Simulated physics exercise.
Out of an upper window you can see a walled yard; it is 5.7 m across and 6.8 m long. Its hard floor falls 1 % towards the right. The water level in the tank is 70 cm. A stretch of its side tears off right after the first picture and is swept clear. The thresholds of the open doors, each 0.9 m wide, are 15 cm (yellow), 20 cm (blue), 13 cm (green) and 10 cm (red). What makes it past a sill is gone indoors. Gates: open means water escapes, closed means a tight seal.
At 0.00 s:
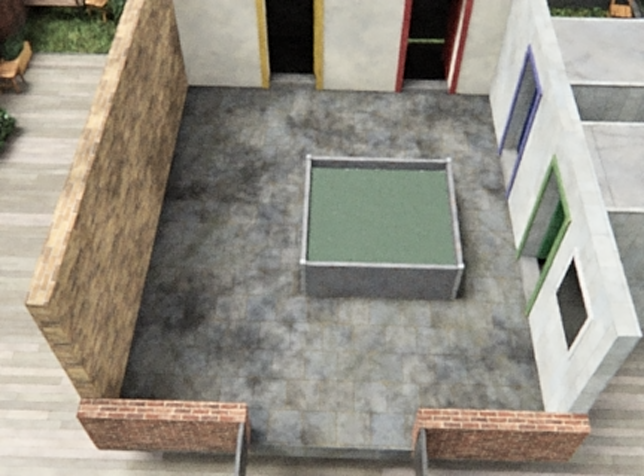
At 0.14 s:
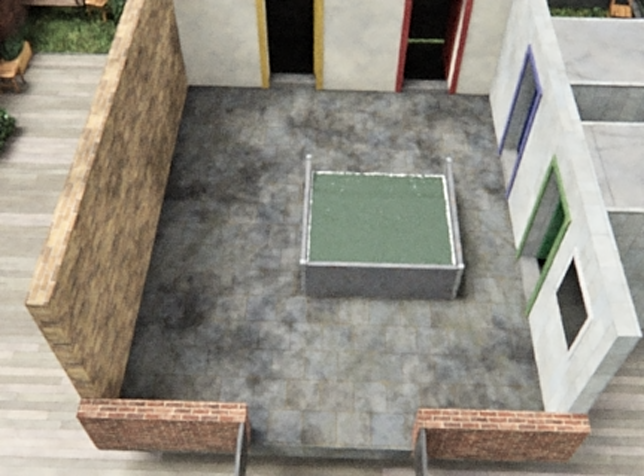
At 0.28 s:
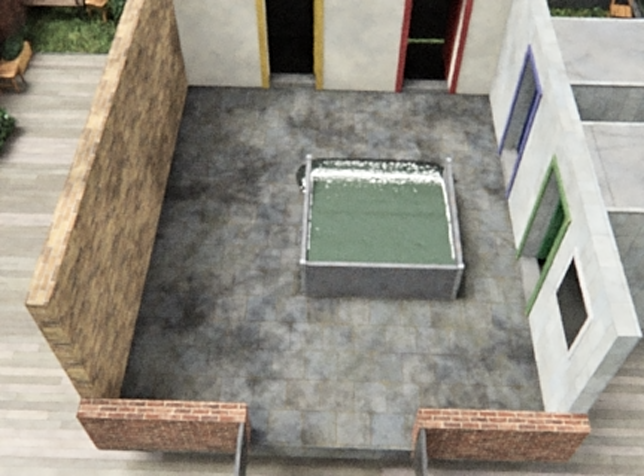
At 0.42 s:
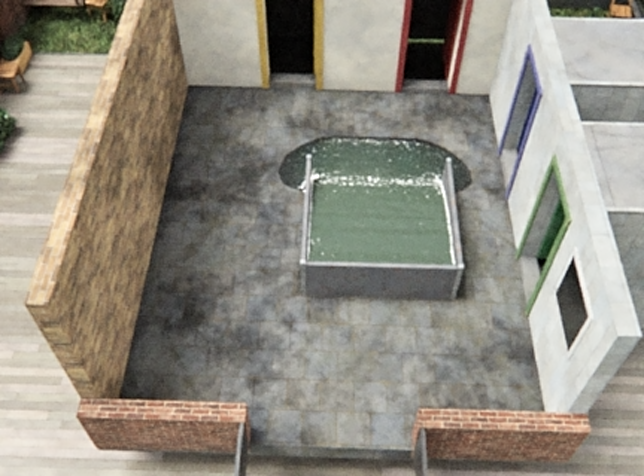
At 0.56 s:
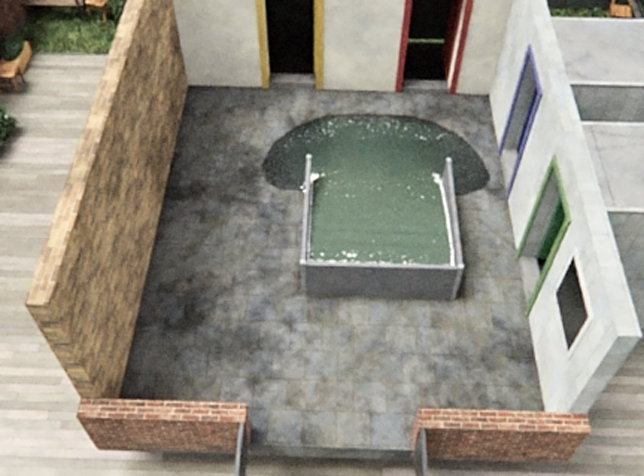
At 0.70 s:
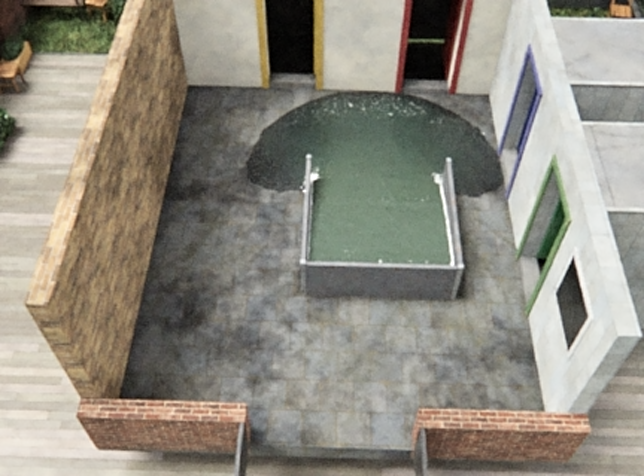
A walled yard held a square tank of still green water until its far side vanished, and the water poured out behind it, spreading across the grey floor in a widening rounded pool.
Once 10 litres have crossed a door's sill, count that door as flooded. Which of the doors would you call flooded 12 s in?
I would call the yellow door flooded; I would call the blue door not flooded; I would call the green door not flooded; I would call the red door flooded.
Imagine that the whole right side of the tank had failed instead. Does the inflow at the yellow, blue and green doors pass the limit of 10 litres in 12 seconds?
At yellow the amount is beneath the mark, at blue it is higher than the mark, and at green it is higher than the mark.
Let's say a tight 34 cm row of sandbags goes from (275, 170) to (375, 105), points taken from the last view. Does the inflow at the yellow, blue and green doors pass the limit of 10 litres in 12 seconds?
Then the yellow door is short of it, the blue door short of it, the green door short of it.
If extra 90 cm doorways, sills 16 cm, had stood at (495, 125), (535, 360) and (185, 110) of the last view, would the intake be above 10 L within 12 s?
In turn: Beyond it, short of it, beyond it.
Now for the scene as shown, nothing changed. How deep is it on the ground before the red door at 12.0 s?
6.5 cm.
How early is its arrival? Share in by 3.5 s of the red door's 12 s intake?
Roughly 85%.
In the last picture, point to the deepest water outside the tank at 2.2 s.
Close to (484, 97).
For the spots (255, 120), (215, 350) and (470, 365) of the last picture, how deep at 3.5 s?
11, 0 and 0 cm.
After 1.4 s water covers 30 % of the floor and is deepest (42 cm) near (370, 93); yellow door 25 cm at the sill, 4 L in, blue door 6 cm at the sill, 0 L in, green door not reached, red door 29 cm at the sill, 57 L in.
After 2.2 s water covers 35 % of the floor and is deepest (45 cm) near (484, 97); yellow door 27 cm at the sill, 38 L in, blue door 4 cm at the sill, 0 L in, green door not reached, red door 33 cm at the sill, 182 L in.
After 3.5 s water covers 45 % of the floor and is deepest (27 cm) near (484, 97); yellow door 17 cm at the sill, 71 L in, blue door 15 cm at the sill, 0 L in, green door not reached, red door 22 cm at the sill, 333 L in.
After 7.0 s water covers 90 % of the floor and is deepest (18 cm) near (540, 423); yellow door 9 cm at the sill, 74 L in, blue door 10 cm at the sill, 0 L in, green door 6 cm at the sill, 0 L in, red door 9 cm at the sill, 382 L in.
After 12.0 s water covers 100 % of the floor and is deepest (12 cm) near (520, 307); yellow door 4 cm at the sill, 74 L in, blue door 8 cm at the sill, 0 L in, green door 7 cm at the sill, 0 L in, red door 6 cm at the sill, 383 L in.
